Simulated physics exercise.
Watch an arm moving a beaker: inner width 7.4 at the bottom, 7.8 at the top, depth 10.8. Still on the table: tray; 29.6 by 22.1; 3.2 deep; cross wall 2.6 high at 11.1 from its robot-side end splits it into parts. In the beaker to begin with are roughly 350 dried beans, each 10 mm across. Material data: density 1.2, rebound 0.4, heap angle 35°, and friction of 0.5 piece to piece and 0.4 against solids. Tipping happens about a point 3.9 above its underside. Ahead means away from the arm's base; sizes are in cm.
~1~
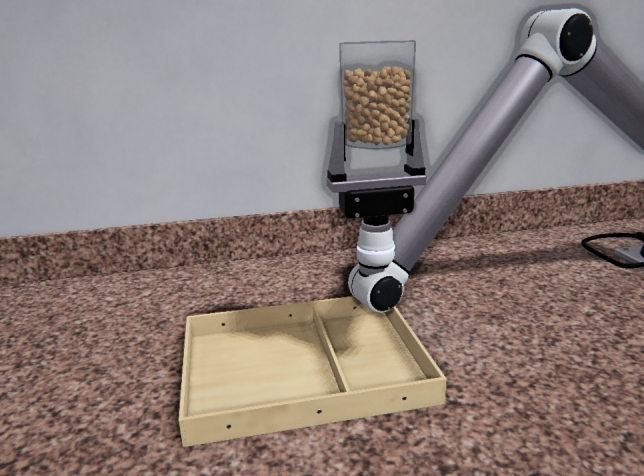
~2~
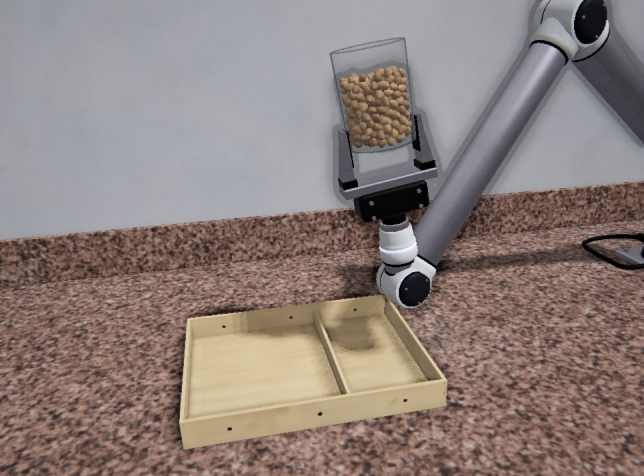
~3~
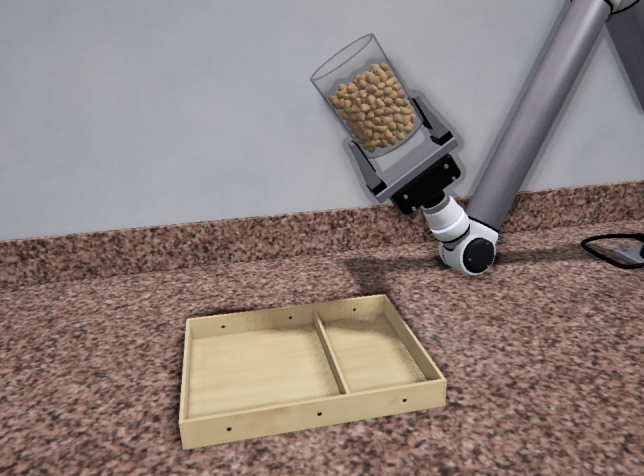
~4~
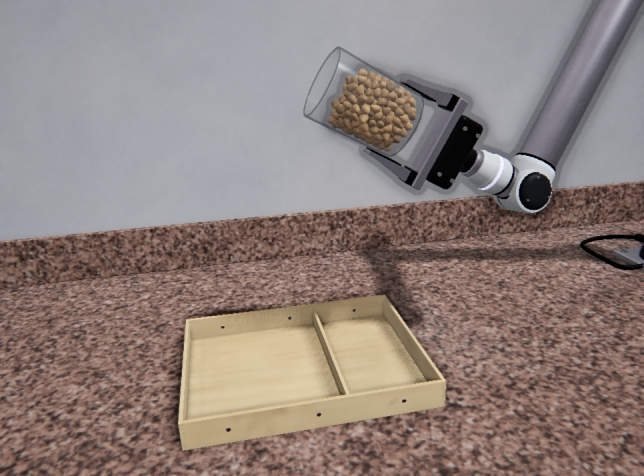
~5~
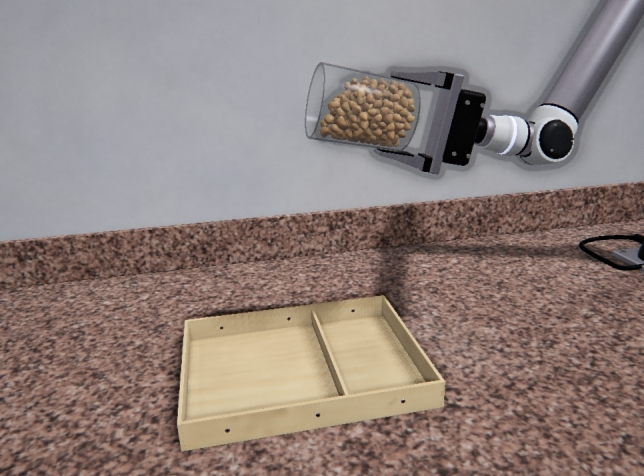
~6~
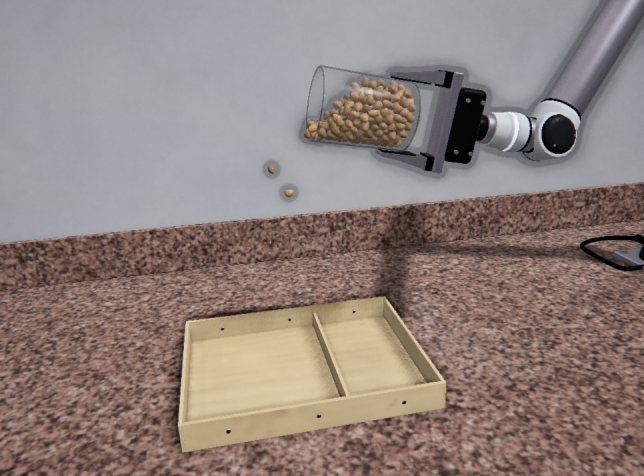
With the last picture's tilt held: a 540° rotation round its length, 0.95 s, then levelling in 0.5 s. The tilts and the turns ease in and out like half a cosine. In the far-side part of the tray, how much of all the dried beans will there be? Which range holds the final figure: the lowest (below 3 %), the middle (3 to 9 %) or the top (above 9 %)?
It sits in the top range, above 9 %.
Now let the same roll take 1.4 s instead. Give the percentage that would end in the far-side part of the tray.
About 20 %.
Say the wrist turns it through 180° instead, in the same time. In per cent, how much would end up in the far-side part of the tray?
Estimate: Approx. 5 per cent.
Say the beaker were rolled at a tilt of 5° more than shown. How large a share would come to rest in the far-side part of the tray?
25 %.
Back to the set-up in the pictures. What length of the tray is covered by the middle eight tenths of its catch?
Spread length: Close to 14 cm.
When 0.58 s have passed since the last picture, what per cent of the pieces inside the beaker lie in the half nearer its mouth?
Roughly 35 percent.
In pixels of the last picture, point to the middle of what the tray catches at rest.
The middle lies at roughly (249, 376).
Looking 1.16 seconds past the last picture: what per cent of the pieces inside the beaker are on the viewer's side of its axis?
55 %.
Then, 0.58 s on, tipped 79°, highest piece 37 above the table; 323 in the beaker, 7 in the far-side part, 16 in flight or on a rim.
Then, 1.16 s on, tipped 49°, highest piece 37 above the table; 300 in the beaker, 44 in the far-side part, 2 in flight or on a rim.
Then, 1.65 s on, upright, highest piece 40 above the table; 300 in the beaker, 46 in the far-side part.
Then, 2.35 s on, upright, highest piece 39 above the table; 300 in the beaker, 46 in the far-side part.
In the end, 300 in the beaker, 46 in the far-side part. That is 13 % in the far-side part of the tray.
